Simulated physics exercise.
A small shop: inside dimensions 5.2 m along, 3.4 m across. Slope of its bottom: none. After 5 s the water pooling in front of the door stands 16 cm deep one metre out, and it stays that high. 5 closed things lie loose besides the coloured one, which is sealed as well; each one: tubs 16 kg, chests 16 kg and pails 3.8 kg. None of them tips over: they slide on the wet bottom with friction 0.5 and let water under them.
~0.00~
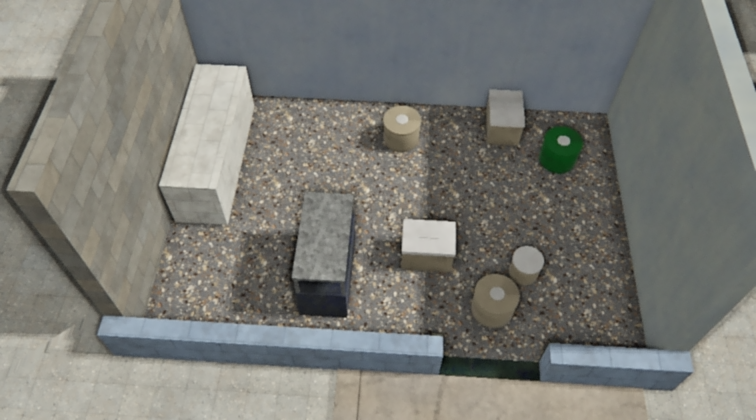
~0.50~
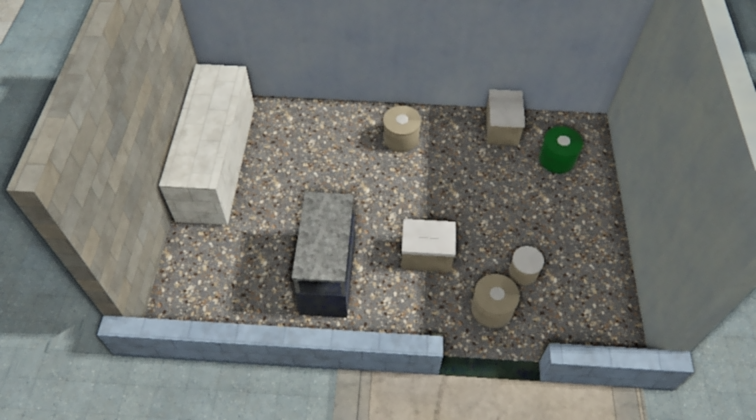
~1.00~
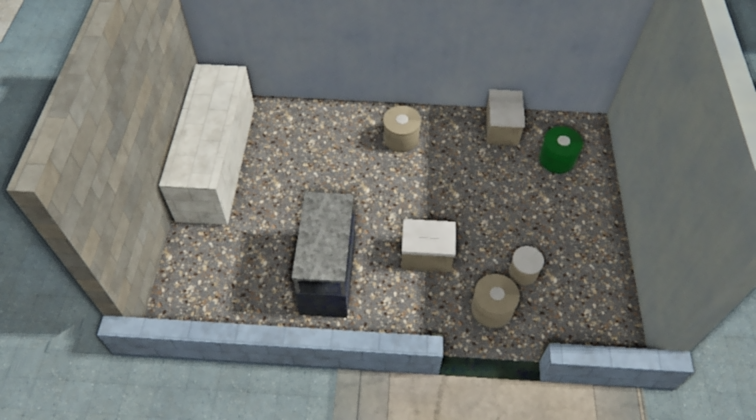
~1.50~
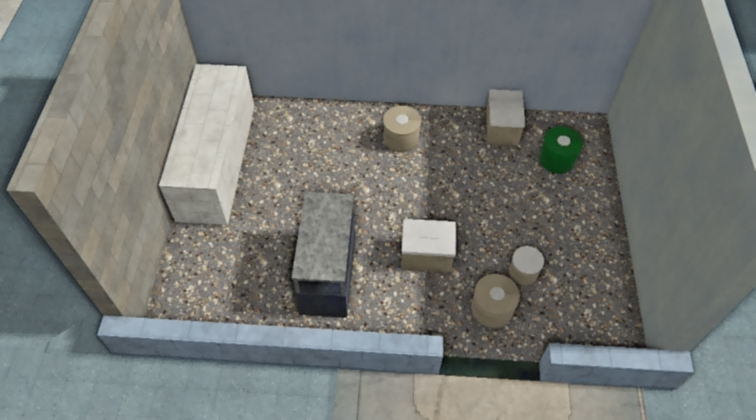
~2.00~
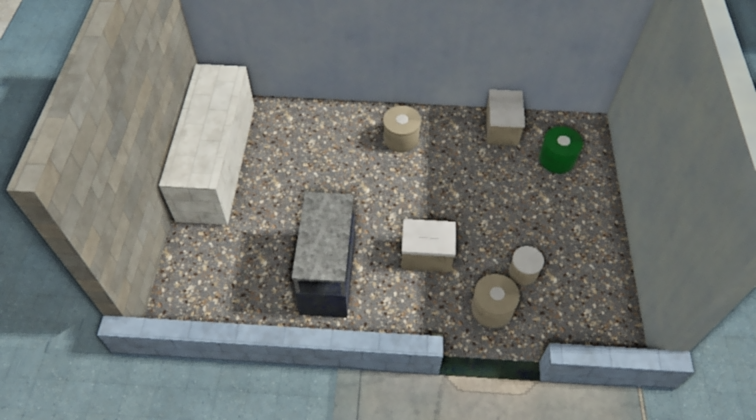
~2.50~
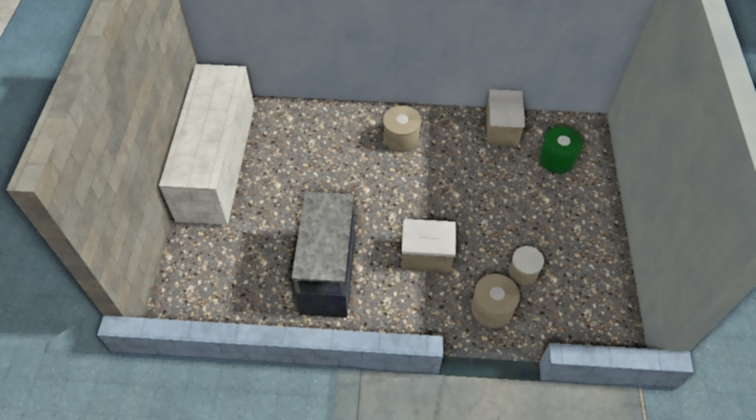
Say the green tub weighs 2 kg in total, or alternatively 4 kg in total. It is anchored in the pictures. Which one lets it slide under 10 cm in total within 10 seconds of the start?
The answer is neither one.
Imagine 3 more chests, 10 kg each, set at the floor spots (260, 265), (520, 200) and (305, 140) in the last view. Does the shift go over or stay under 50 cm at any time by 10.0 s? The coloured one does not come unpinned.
Taking them in order, the first is inside the line, the second inside the line and the third inside the line.
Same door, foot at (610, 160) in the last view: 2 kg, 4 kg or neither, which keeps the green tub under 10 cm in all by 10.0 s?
Then no option works.
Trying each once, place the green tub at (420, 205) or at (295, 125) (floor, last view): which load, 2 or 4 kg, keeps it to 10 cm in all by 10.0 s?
For the first start neither one suffices; for the second the lighter one suffices.
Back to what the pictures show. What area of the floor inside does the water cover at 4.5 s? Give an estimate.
Near 3.0 m2 in all.
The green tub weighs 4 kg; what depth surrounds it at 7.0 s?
Something like 2 centimetres.
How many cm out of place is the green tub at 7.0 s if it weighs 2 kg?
I'd put it at about 5 cm.
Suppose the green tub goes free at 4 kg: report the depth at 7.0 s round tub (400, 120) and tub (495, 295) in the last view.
About 1 and 6 cm.
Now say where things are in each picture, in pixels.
The green tub at (564, 141) rests on the ground; water covers 0.0 m2; 0 of 6 have shifted, in the first picture.
The green tub at (564, 141) rests on the ground; 0.0 m2 under water; 0 of 6 have shifted, in the second picture.
The green tub at (564, 141) rests on the ground; water covers 0.0 m2; 0 of 6 have shifted, in the third picture.
The green tub at (564, 141) rests on the ground; water covers 0.0 m2; 0 of 6 have shifted, in the fourth picture.
The green tub at (564, 141) rests on the ground; water covers 0.0 m2; 0 of 6 have shifted, in the fifth picture.
The green tub at (564, 141) rests on the ground; 0.0 m2 under water; 0 of 6 have shifted, in the sixth picture.
After 3.5 s the green tub would be 0 cm from its start with 2 kg and 0 cm from its start with 4 kg; 0 cm of water round it then.
After 4.5 s the green tub would be 0 cm from its start with 2 kg and 0 cm from its start with 4 kg; 0 cm of water round it then.
After 7.0 s the green tub would be 6 cm from its start with 2 kg and 0 cm from its start with 4 kg; 2 cm of water round it then.
After 10.0 s the green tub would be 26 cm from its start with 2 kg and 26 cm from its start with 4 kg; 7 cm of water round it then.
